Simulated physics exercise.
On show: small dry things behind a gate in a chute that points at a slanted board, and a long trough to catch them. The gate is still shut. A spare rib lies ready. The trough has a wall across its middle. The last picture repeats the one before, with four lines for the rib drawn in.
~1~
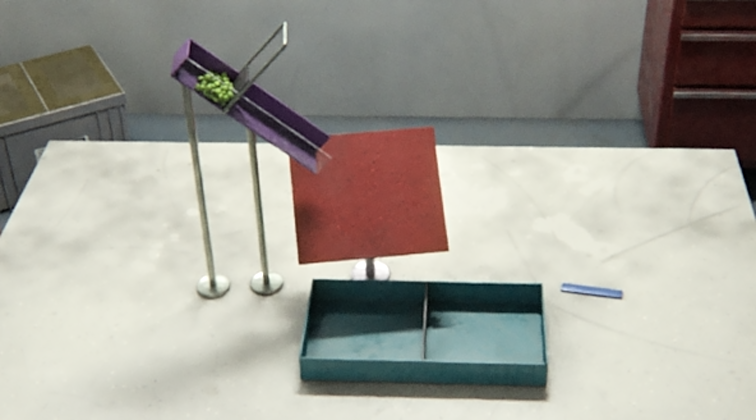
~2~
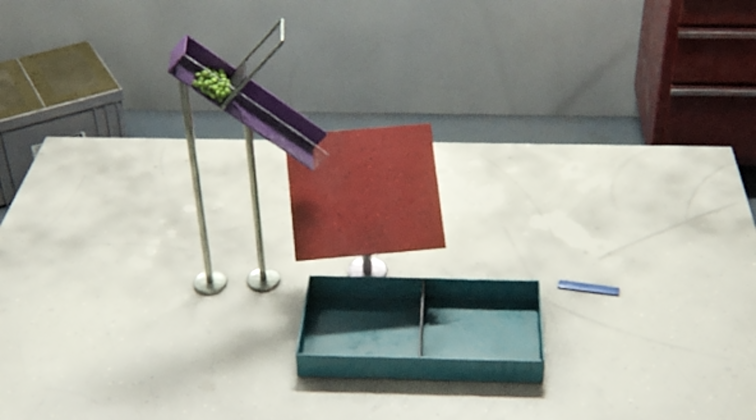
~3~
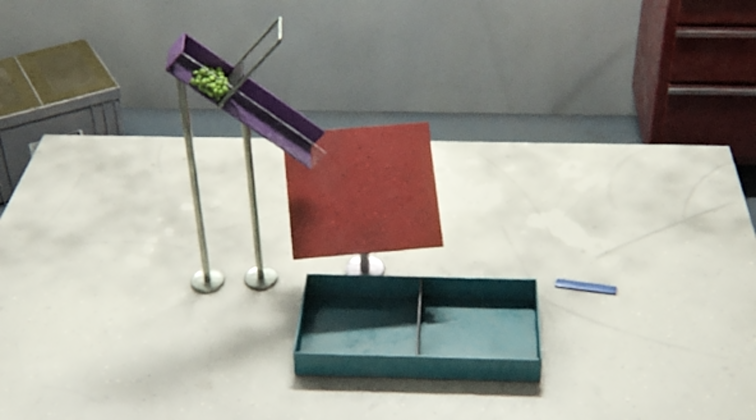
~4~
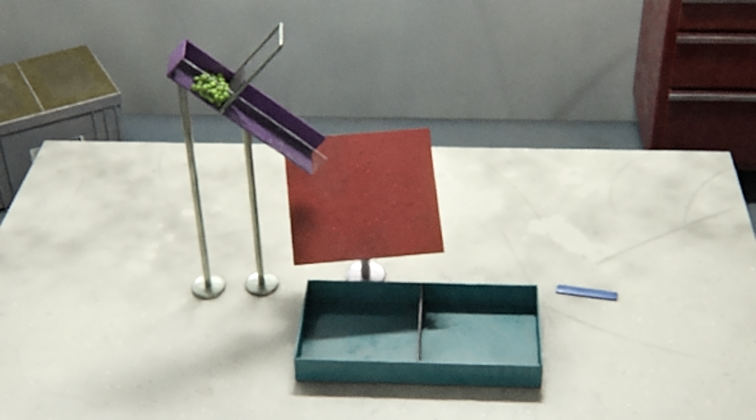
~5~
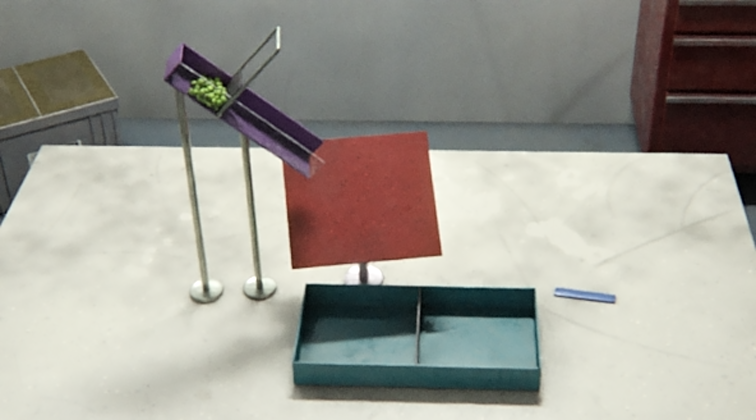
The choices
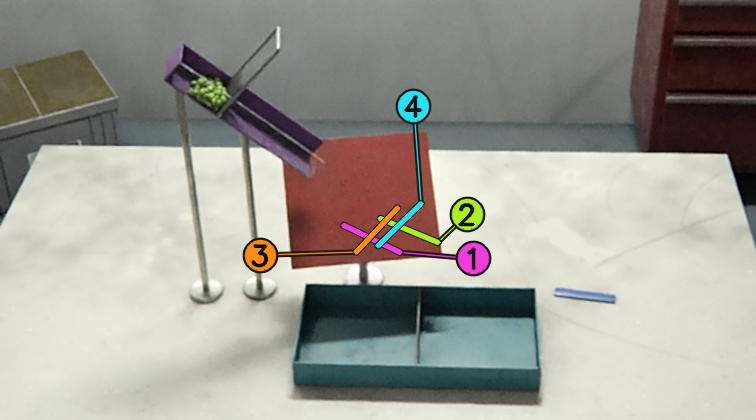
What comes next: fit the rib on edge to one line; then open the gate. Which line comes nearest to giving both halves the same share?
2 beats the others.
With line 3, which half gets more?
More lands on the left.
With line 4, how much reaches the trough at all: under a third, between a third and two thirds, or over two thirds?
Over two thirds.
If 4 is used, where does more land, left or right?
Left.
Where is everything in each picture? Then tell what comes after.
Load behind the gate at (216, 85), dried peas; lip of the chute at (316, 163), sloping fairly steeply, in the first picture.
Middle of the board at (364, 190), tilted fairly steeply; middle of its low edge at (371, 254); of its high edge at (358, 129), in the second picture.
Front corners of the trough at (294, 353) and (541, 359); front end of its middle wall at (417, 356); gate still shut at (239, 73), in the third picture.
Middle of the load at (212, 85); lip at (311, 164), in the fourth picture.
Middle of the load at (210, 89); lip at (309, 168), in the fifth picture.
On the marked copy, line 1 from (343, 225) to (399, 252); line 2 from (380, 218) to (438, 242); line 3 from (397, 208) to (356, 252); line 4 from (421, 203) to (378, 245).
Choosing 1, of what is caught, a small part in the left half, nearly all in the right.
Choosing 2, of what is caught, about half in the left half, about half in the right.
Choosing 3, of what is caught, most in the left half, a small part in the right.
Choosing 4, of what is caught, nearly all in the left half, a small part in the right.
